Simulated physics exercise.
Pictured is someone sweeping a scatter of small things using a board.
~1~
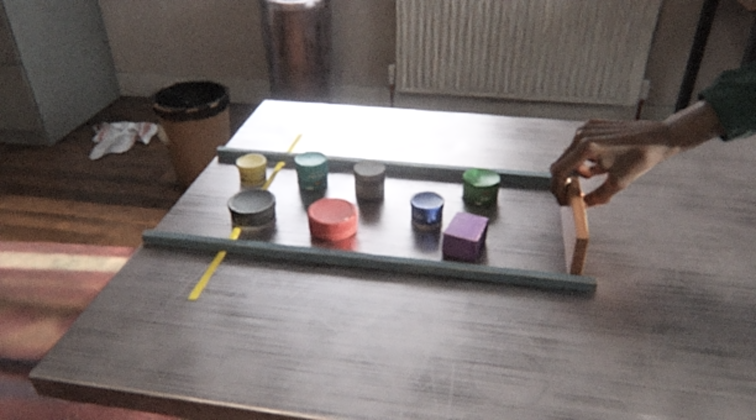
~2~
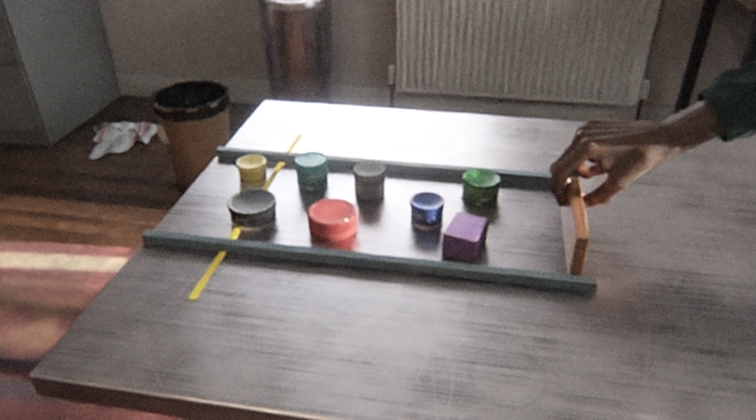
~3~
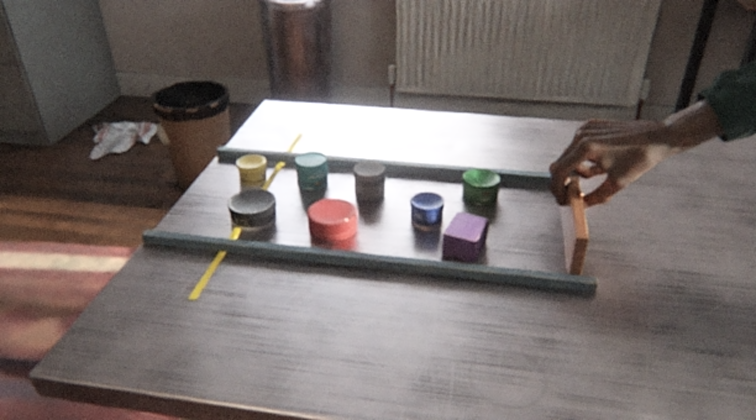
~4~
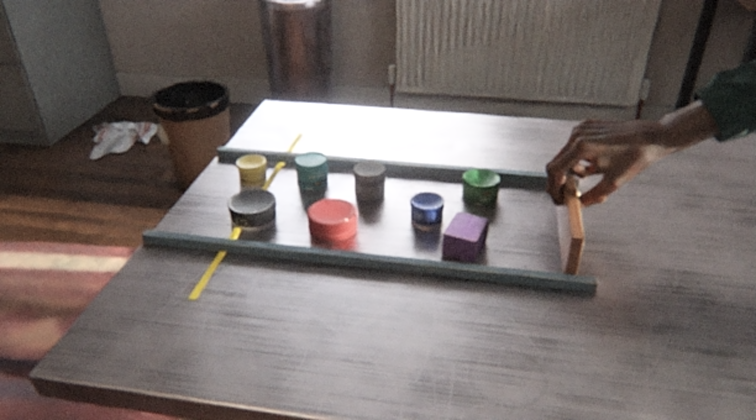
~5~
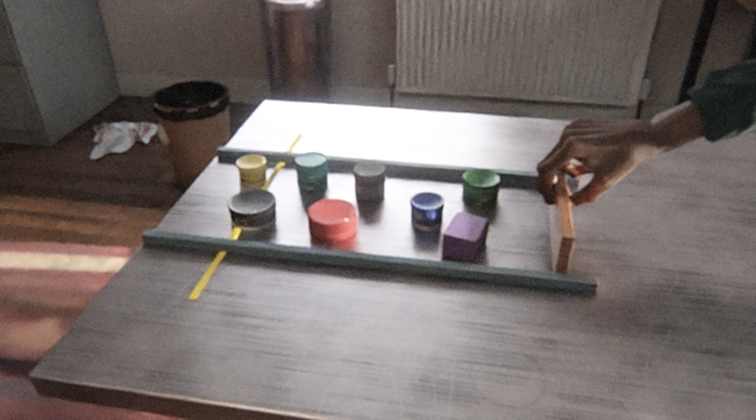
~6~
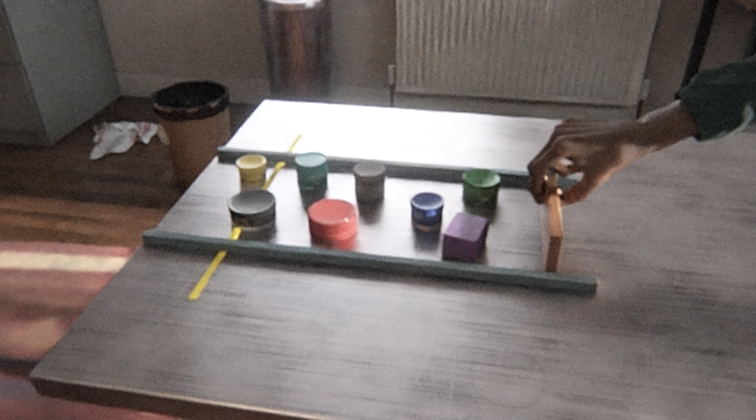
A hand held a wooden board upright at the right end of two rails, then slid it slightly left, while the colourful little tubs, pots and purple block between the rails stayed still.
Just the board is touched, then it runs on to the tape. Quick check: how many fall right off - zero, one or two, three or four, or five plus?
One or two.
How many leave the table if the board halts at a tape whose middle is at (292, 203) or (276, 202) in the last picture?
So that's 0 for the first and 0 for the second.
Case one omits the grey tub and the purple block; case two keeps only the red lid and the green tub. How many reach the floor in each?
Result: 0 in the first case, with 0 in the second.
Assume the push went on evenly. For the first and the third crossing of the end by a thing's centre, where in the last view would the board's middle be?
Earlier crossing: About (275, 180); later crossing: About (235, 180).
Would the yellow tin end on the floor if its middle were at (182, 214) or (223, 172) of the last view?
Well, place by place the object keeps its place and then keeps its place.
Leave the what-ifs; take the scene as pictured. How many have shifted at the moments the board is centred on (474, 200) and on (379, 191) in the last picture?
First 2, then 5.
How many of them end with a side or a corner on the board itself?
That would be 4 of them.
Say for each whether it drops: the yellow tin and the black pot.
The yellow tin survives, the black pot falls.
Early on, none off yet; yellow tin at rest near (253, 171); black pot at rest near (253, 209); turquoise tub at rest near (312, 171).
Finally, the number that fall off is one or two; lost, black pot.
